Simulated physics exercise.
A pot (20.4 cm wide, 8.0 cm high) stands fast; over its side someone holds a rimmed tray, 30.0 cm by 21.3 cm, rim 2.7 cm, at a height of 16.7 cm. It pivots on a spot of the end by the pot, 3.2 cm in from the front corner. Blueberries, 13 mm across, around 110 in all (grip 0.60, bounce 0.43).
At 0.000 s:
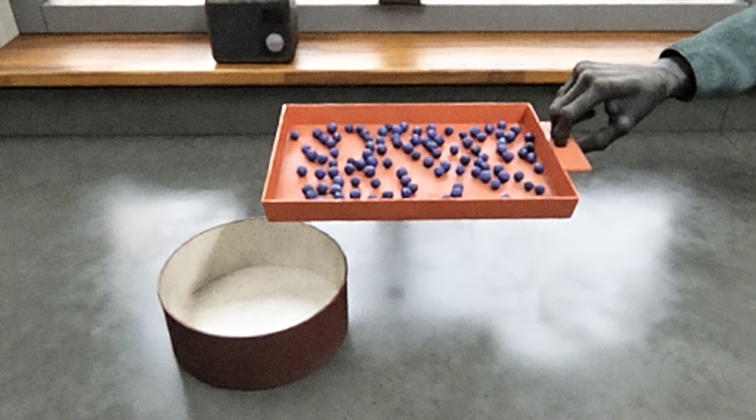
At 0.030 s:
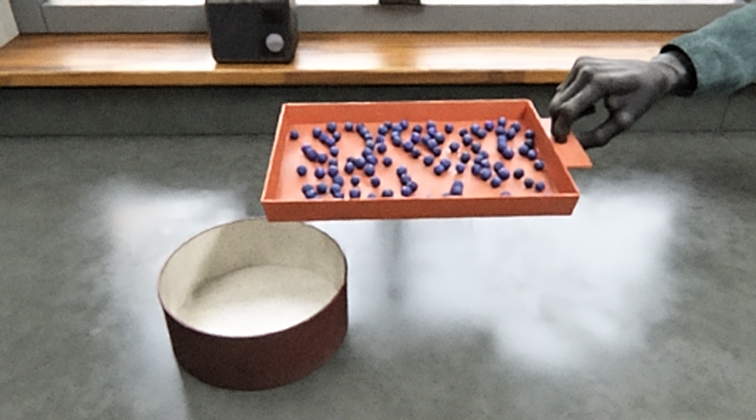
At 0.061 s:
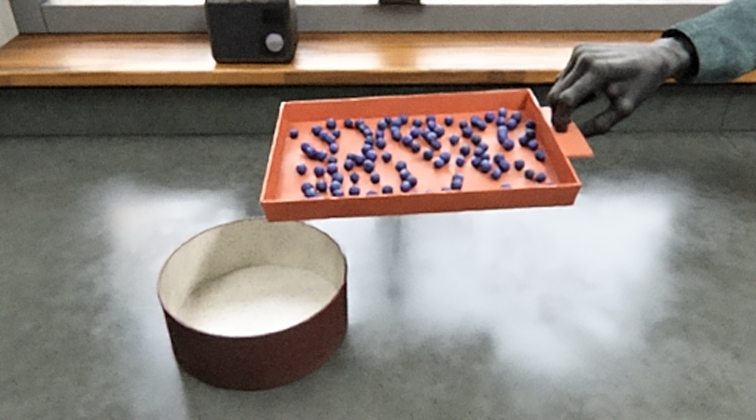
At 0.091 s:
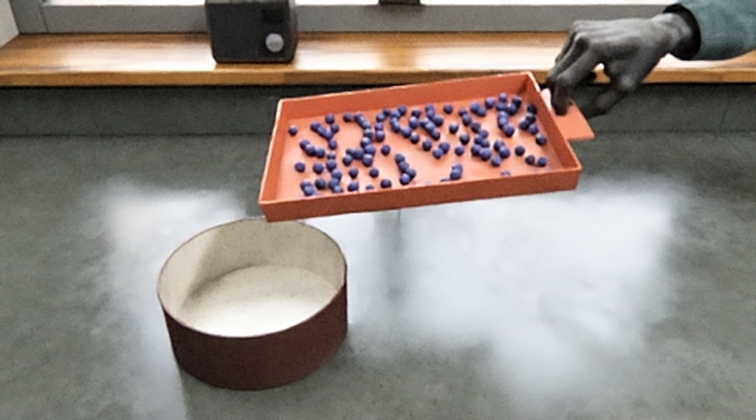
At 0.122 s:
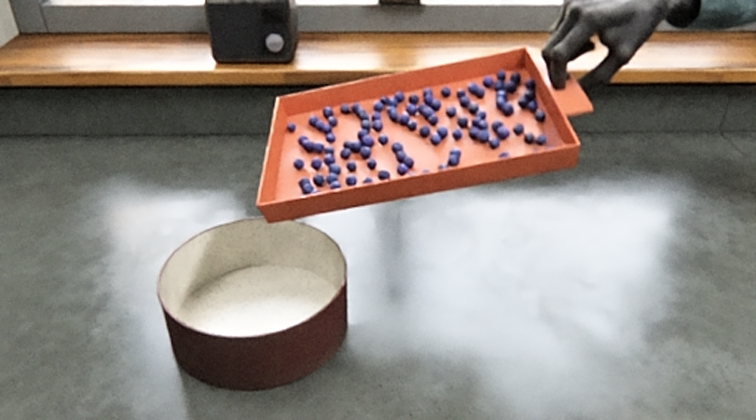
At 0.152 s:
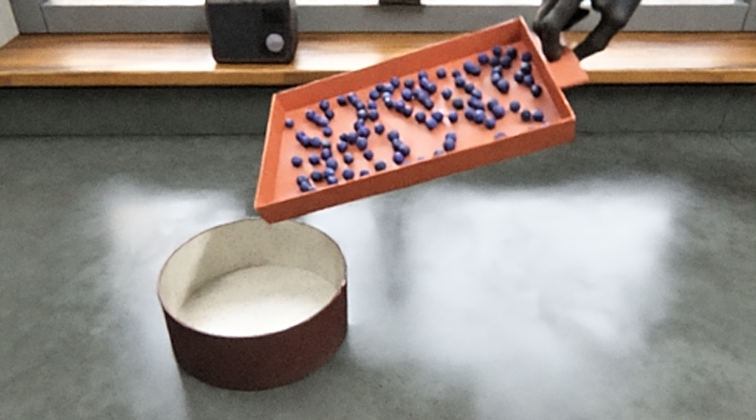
A hand raises the right end of an orange tray of dark blue balls, tilting it left.
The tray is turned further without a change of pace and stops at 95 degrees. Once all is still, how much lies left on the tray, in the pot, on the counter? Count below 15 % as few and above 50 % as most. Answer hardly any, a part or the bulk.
Tray: Hardly any, pot: The bulk, counter: A part.
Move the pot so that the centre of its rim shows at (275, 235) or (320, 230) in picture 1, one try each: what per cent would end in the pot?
About 20 and 0 per cent.
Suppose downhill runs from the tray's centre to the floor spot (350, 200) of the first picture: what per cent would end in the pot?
Some 50 per cent.
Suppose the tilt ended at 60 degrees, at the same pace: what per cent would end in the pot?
In that case some 35 per cent.
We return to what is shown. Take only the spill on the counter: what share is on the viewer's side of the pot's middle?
About 70 per cent.
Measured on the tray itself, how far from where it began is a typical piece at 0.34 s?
Roughly 2 cm.
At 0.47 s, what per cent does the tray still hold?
Roughly 100 per cent.
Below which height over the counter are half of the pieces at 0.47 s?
Roughly 22 cm.
After 0.34 s, tilt 58 degrees; the tray holds 100 %, the pot 0 %.
After 0.47 s, tilt 85 degrees; the tray holds 100 %, the pot 0 %.
After 0.73 s, tilt 95 degrees; the tray holds 15 %, the pot 35 %.
At rest (2.3 s), tray 0 %, pot 60 %, counter 40 %.
